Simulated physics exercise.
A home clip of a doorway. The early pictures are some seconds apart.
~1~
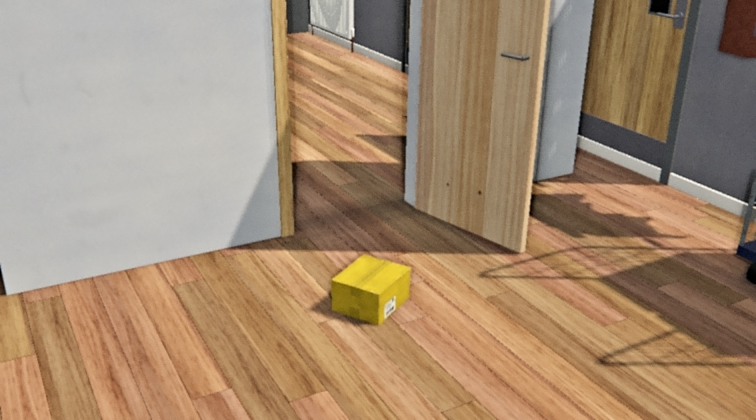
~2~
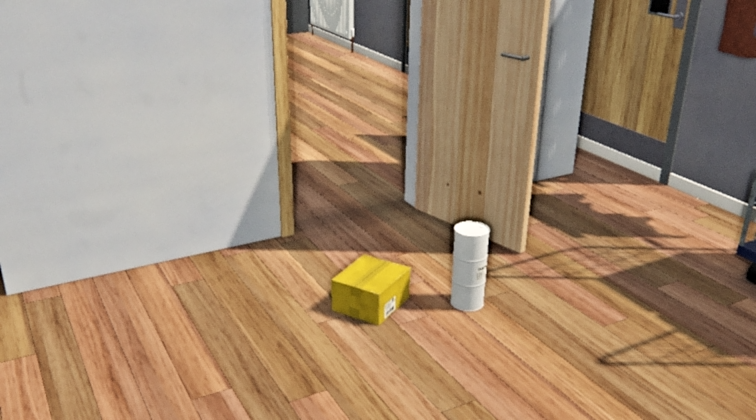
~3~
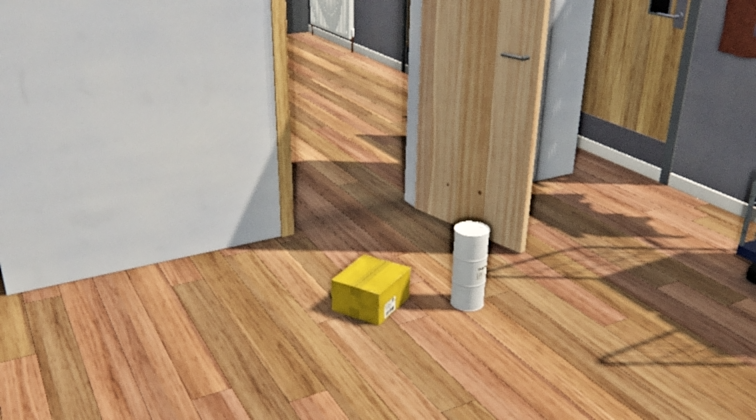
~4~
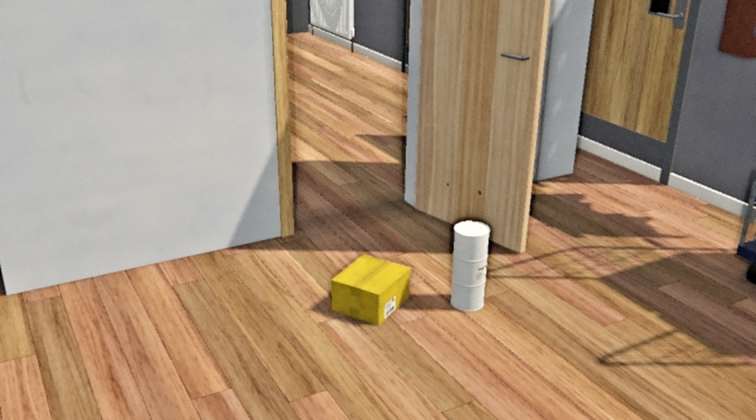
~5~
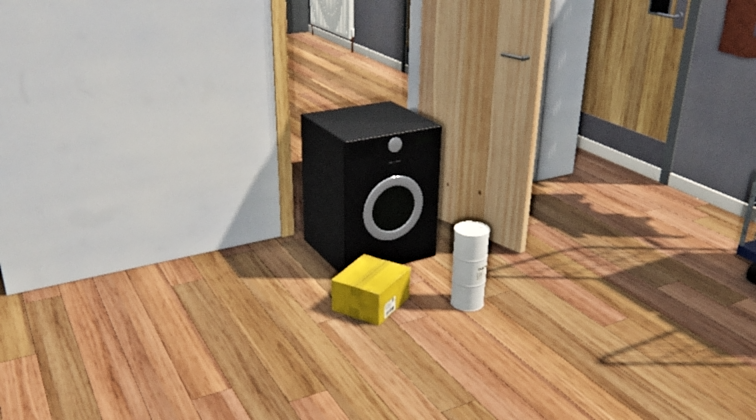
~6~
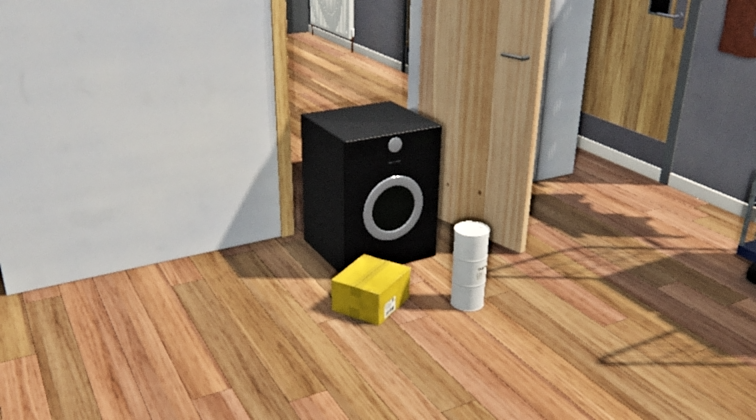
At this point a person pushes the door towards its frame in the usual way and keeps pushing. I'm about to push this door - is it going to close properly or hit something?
Result: Still open.
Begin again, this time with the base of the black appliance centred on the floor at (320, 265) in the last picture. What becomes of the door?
Next, the door gets stuck partway.
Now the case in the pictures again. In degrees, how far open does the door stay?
Roughly 70 degrees open.
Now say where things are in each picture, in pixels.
The first picture shows door wide open and still; yellow parcel (371, 289).
The second picture shows door wide open and still; yellow parcel (371, 289); white canister (469, 266).
The third picture shows door wide open and still; yellow parcel (371, 289); white canister (469, 266).
The fourth picture shows door wide open and still; yellow parcel (371, 289); white canister (469, 266).
The fifth picture shows door wide open and still; yellow parcel (371, 289); white canister (469, 266).
The sixth picture shows door wide open and still; black appliance (369, 186); yellow parcel (371, 289).
Then, 0.50 s after the last picture, open by 100°.
Then, 0.90 s after the last picture, open by 89°.
Then, 1.20 s after the last picture, open by 80°.
Then, 1.40 s after the last picture, open by 73°.
At rest, open by 70°; all 3 in place. Seen from the same camera at the end, black appliance near (369, 186).
